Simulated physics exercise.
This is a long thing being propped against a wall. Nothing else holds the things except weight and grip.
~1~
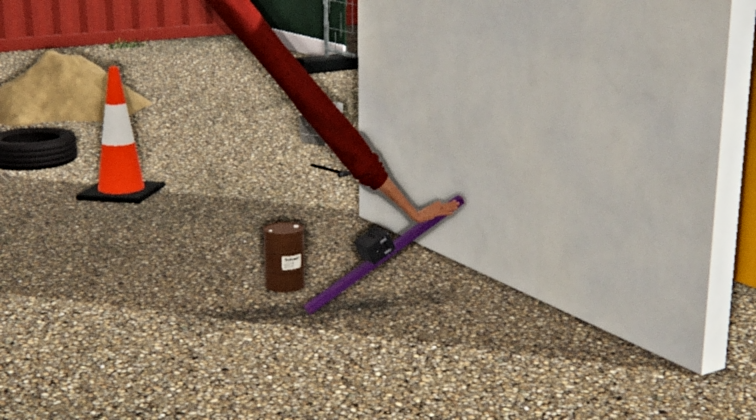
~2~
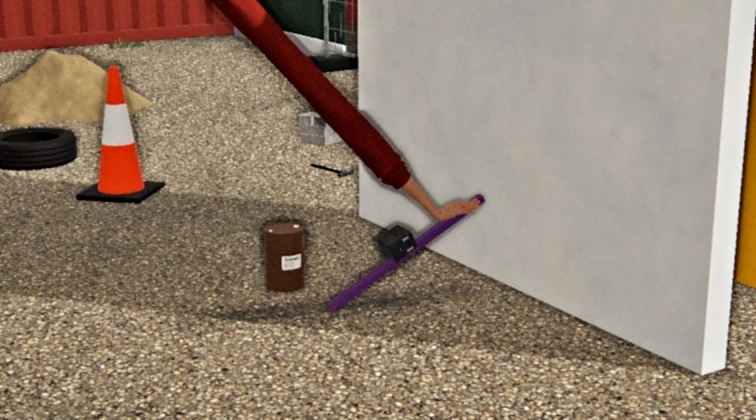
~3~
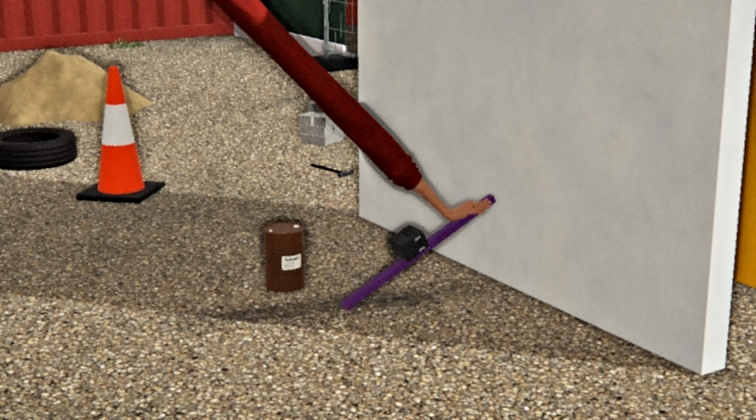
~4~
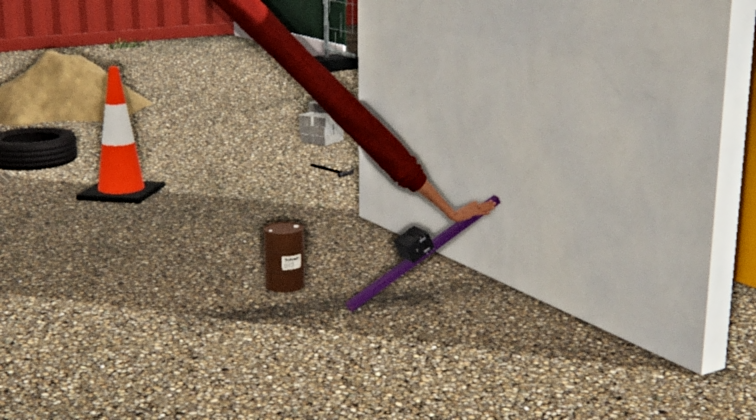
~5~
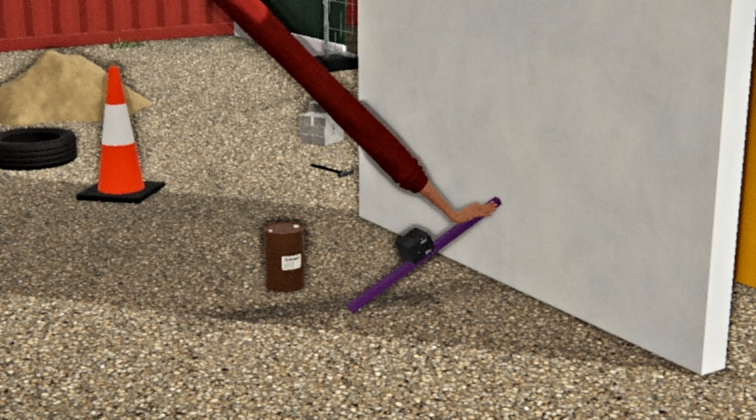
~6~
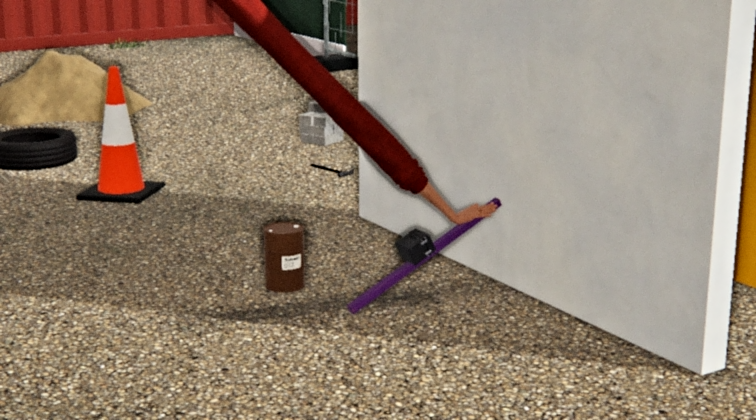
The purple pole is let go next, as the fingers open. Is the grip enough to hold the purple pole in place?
No.
Then, 0.30 s on from there, purple pole 17° lower than it was left near (420, 281).
Then, 0.40 s on from there, purple pole 26° lower than it was left near (418, 292).
In the end, moved from the start, purple pole; brown canister unmoved. At the end, from the last picture's camera, purple pole near (418, 295). The pole slides down.
